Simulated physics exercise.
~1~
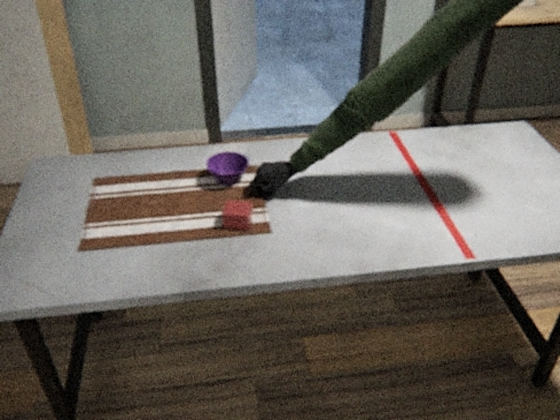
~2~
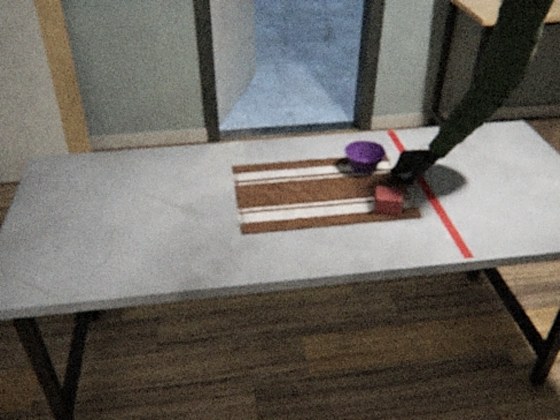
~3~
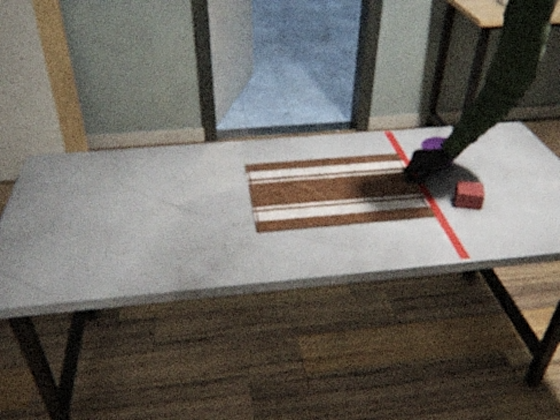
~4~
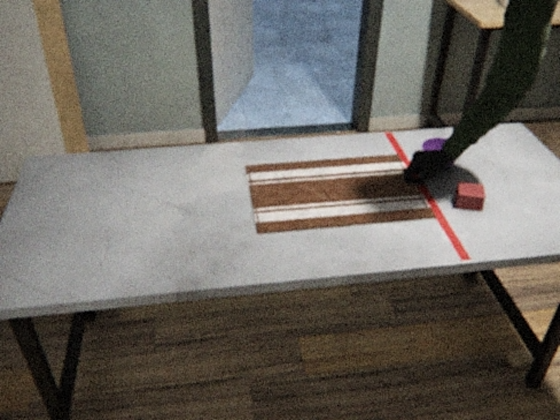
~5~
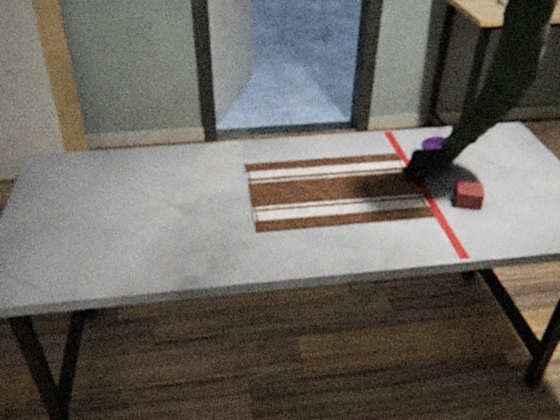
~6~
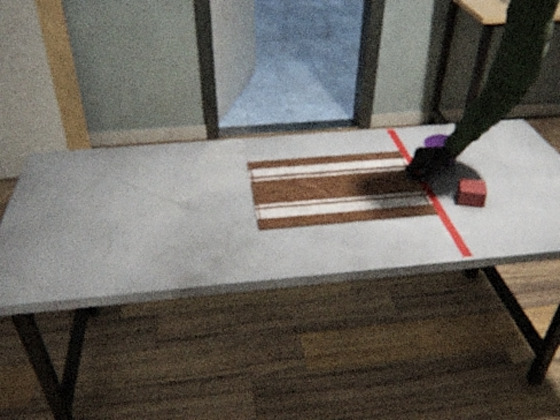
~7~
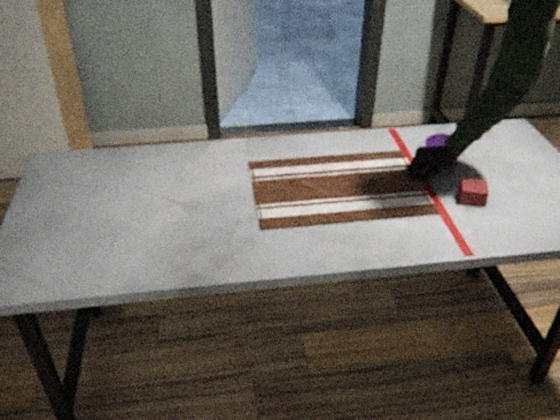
A brown tea towel with pale stripes lies on a grey workbench, carrying a red block and a purple bowl near its right end. A dark-gloved hand in a green sleeve draws the cloth to the right, toward a red strip of tape, and both objects ride along on it. The hand stops with the towel's leading edge at the tape, but the block and bowl keep going and slide off the front of the cloth. At the end everything is still, with the block resting beyond the tape and the bowl sitting ahead of the cloth, partly hidden behind the arm.
